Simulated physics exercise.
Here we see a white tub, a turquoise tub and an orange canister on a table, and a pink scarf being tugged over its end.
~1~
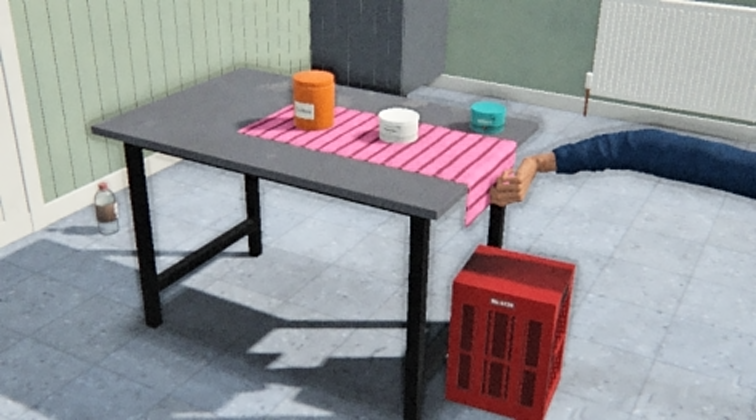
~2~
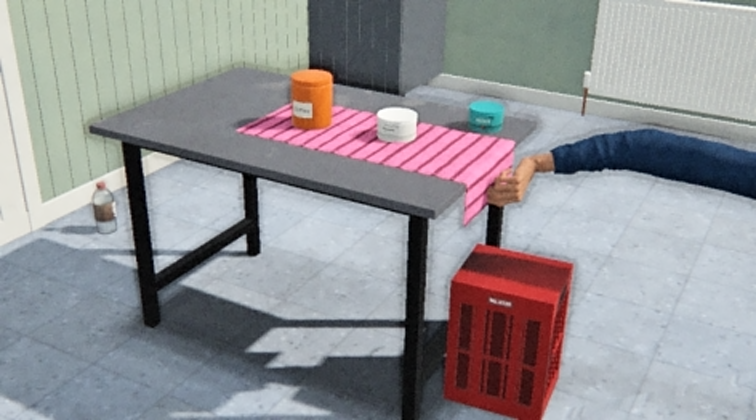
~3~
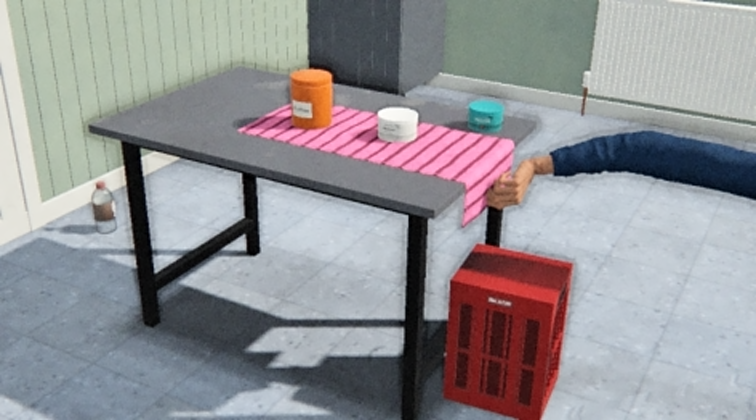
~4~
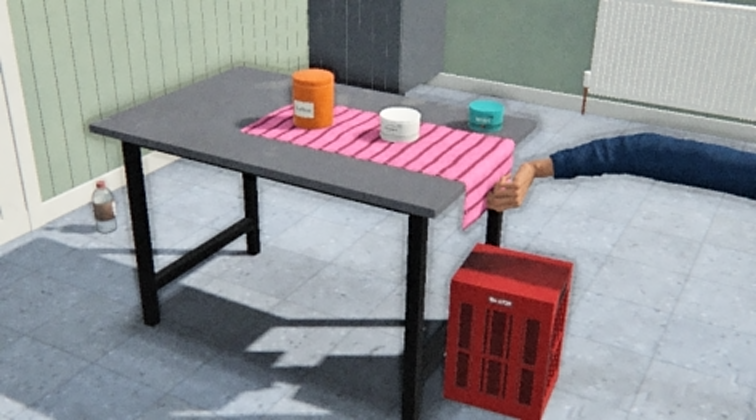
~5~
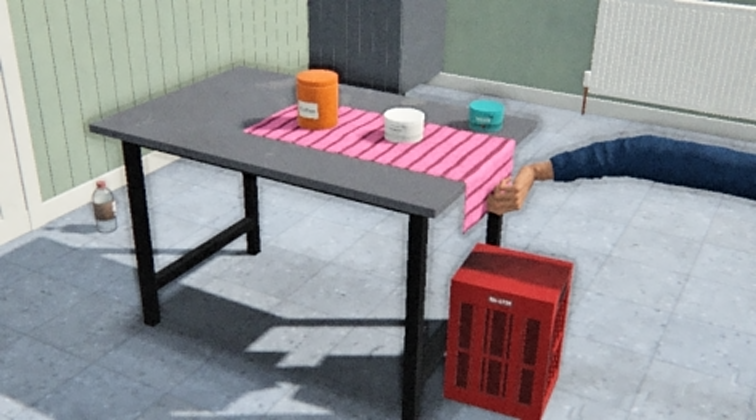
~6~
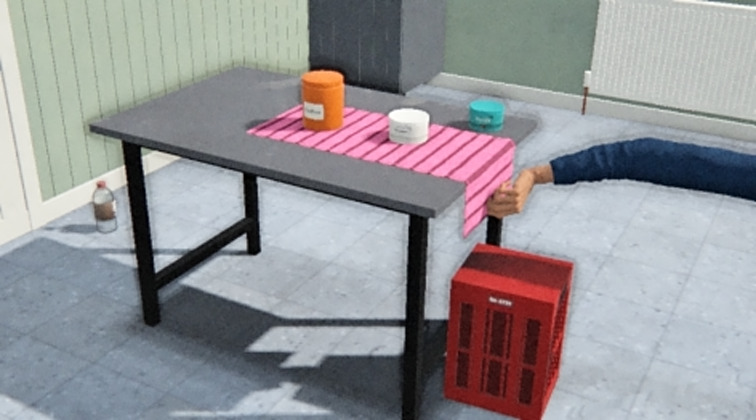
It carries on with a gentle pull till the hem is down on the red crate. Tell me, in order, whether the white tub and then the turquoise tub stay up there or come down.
First to last, the white tub stays up there, the turquoise tub stays up there.
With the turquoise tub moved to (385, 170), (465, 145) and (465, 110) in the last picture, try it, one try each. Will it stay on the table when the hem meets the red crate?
At the first it remains up there; at the second it is carried off; at the third it stays on.
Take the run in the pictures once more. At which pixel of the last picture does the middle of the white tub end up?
About (459, 137).
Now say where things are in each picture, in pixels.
Scarf end (466, 228); white tub (399, 115); turquoise tub (489, 107); orange canister (313, 76); top of the crate (525, 287), in the first picture.
Scarf end (464, 227), far hem (237, 131); turquoise tub (487, 107); turquoise tub stands beside the cloth, in the second picture.
Scarf end (462, 228); white tub (398, 114), in the third picture.
Scarf end (463, 231), far hem (240, 131); turquoise tub (487, 106), in the fourth picture.
Scarf end (463, 234); white tub (404, 115), in the fifth picture.
Scarf end (464, 239), far hem (247, 133); white tub (409, 116); turquoise tub (487, 106); top of the crate (523, 285), in the sixth picture.
Then, 0.90 s past the final frame, hem on the crate; white tub carried along near (454, 136); turquoise tub still.
Then, 1.50 s past the final frame, hem on the crate; white tub carried along near (459, 137); turquoise tub still.
When it is over, hem on the crate; white tub carried along near (458, 137); turquoise tub still. The white tub keeps clear of the edge and the turquoise tub stays on the table.
